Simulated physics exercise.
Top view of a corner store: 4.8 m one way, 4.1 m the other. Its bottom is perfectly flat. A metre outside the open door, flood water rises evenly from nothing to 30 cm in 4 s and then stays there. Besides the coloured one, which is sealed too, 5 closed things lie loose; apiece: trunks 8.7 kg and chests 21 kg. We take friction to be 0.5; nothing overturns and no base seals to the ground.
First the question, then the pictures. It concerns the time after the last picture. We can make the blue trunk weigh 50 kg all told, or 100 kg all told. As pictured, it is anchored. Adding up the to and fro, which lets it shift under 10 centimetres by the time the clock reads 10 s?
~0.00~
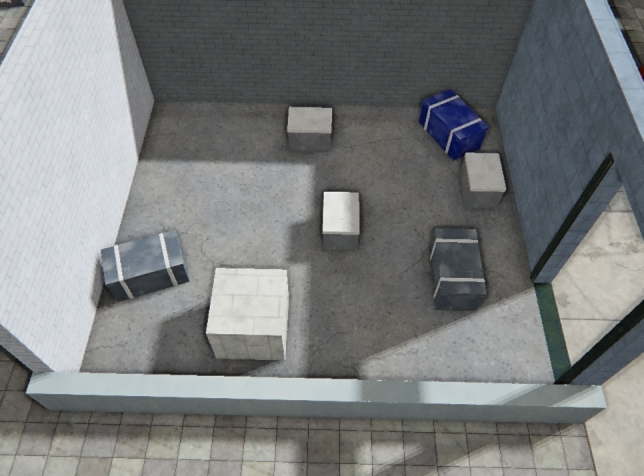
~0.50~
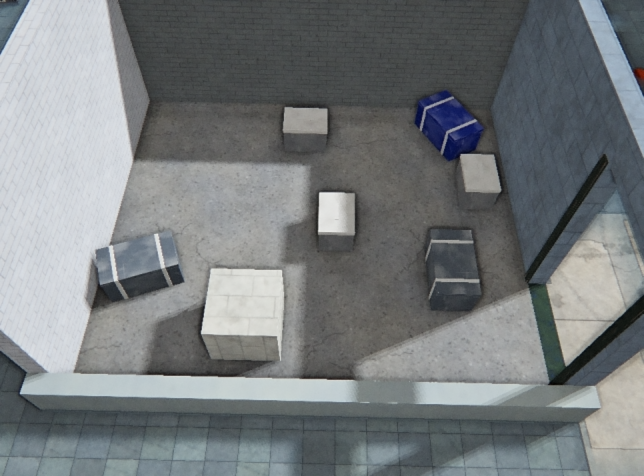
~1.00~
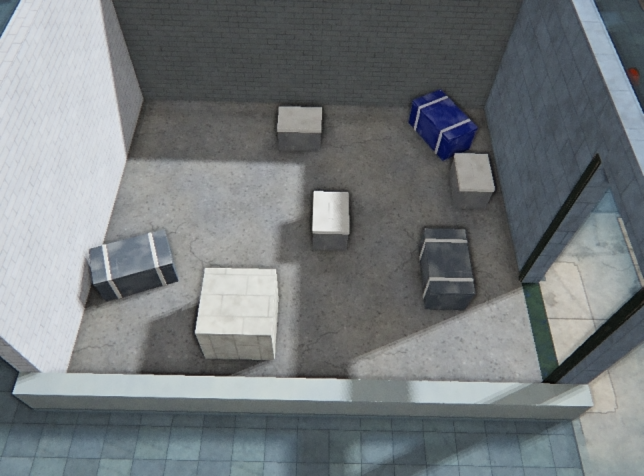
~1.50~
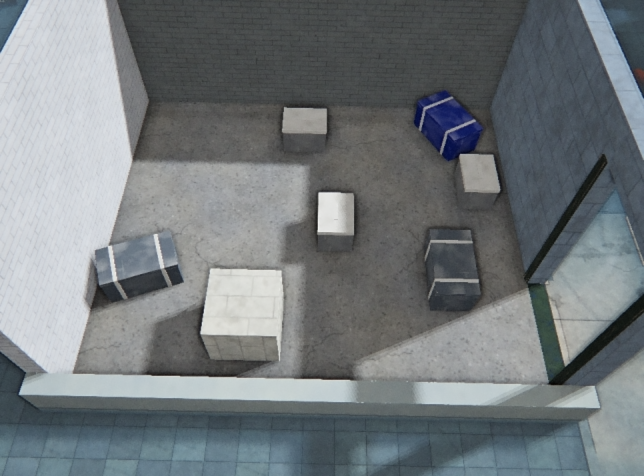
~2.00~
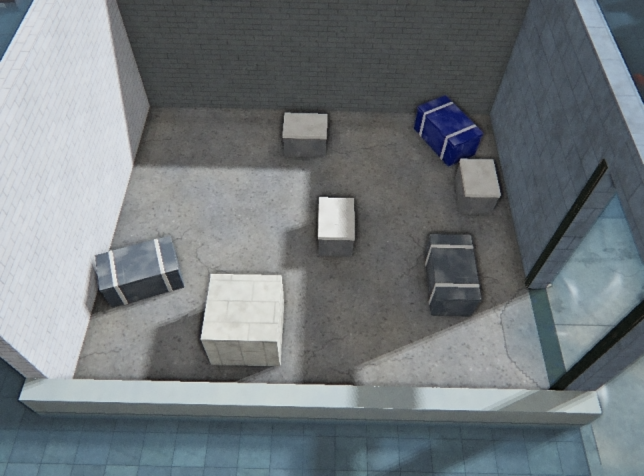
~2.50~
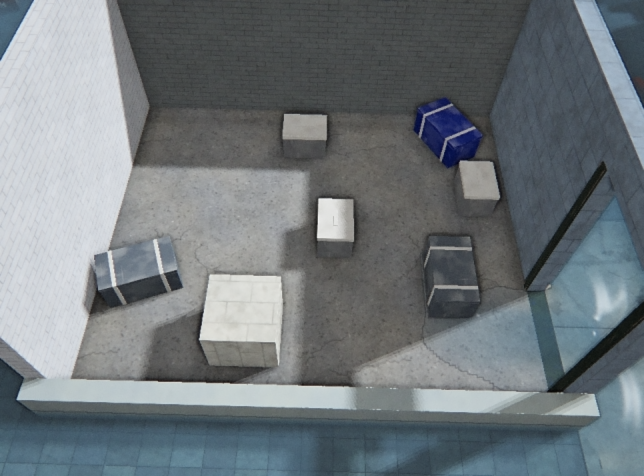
Even the lighter choice passes.
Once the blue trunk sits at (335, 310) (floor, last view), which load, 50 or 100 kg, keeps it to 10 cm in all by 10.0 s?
Result: Heavy passes, light fails.
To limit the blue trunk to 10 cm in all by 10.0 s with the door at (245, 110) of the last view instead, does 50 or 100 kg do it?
Moved there, the light choice works.
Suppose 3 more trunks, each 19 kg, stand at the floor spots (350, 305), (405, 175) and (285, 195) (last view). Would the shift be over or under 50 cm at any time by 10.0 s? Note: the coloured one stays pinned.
One by one: Too far, not far enough and too far.
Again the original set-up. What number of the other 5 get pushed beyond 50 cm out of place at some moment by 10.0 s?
Result: 4.
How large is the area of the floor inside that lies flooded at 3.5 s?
Roughly 4.5 m2.
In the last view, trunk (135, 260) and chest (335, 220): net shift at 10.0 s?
They sit 60 cm and 250 cm away, in the order given.
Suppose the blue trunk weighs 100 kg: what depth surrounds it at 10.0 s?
Something like 5 centimetres.
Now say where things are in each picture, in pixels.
The blue trunk at (455, 113), on the bottom; water covers 0.0 m2; 0 of 6 have shifted, in the first picture.
The blue trunk at (451, 114) rests on the ground; water covers 0.0 m2; 0 of 6 have shifted, in the second picture.
The blue trunk at (445, 114), on the bottom; 0.0 m2 under water; 0 of 6 have shifted, in the third picture.
The blue trunk at (450, 114), on the bottom; 0.0 m2 under water; 0 of 6 have shifted, in the fourth picture.
The blue trunk at (450, 120), on the bottom; 0.3 m2 under water; 0 of 6 have shifted, in the fifth picture.
The blue trunk at (450, 121), on the bottom; water covers 1.0 m2; 0 of 6 have shifted, in the sixth picture.
After 3.5 s the blue trunk would be 0 cm from its start with 50 kg and 0 cm from its start with 100 kg; 0 cm of water round it then.
After 4.5 s the blue trunk would be 0 cm from its start with 50 kg and 0 cm from its start with 100 kg; 0 cm of water round it then.
After 7.0 s the blue trunk would be 0 cm from its start with 50 kg and 0 cm from its start with 100 kg; 2 cm of water round it then.
After 10.0 s the blue trunk would be 3 cm from its start with 50 kg and 0 cm from its start with 100 kg; 5 cm of water round it then.
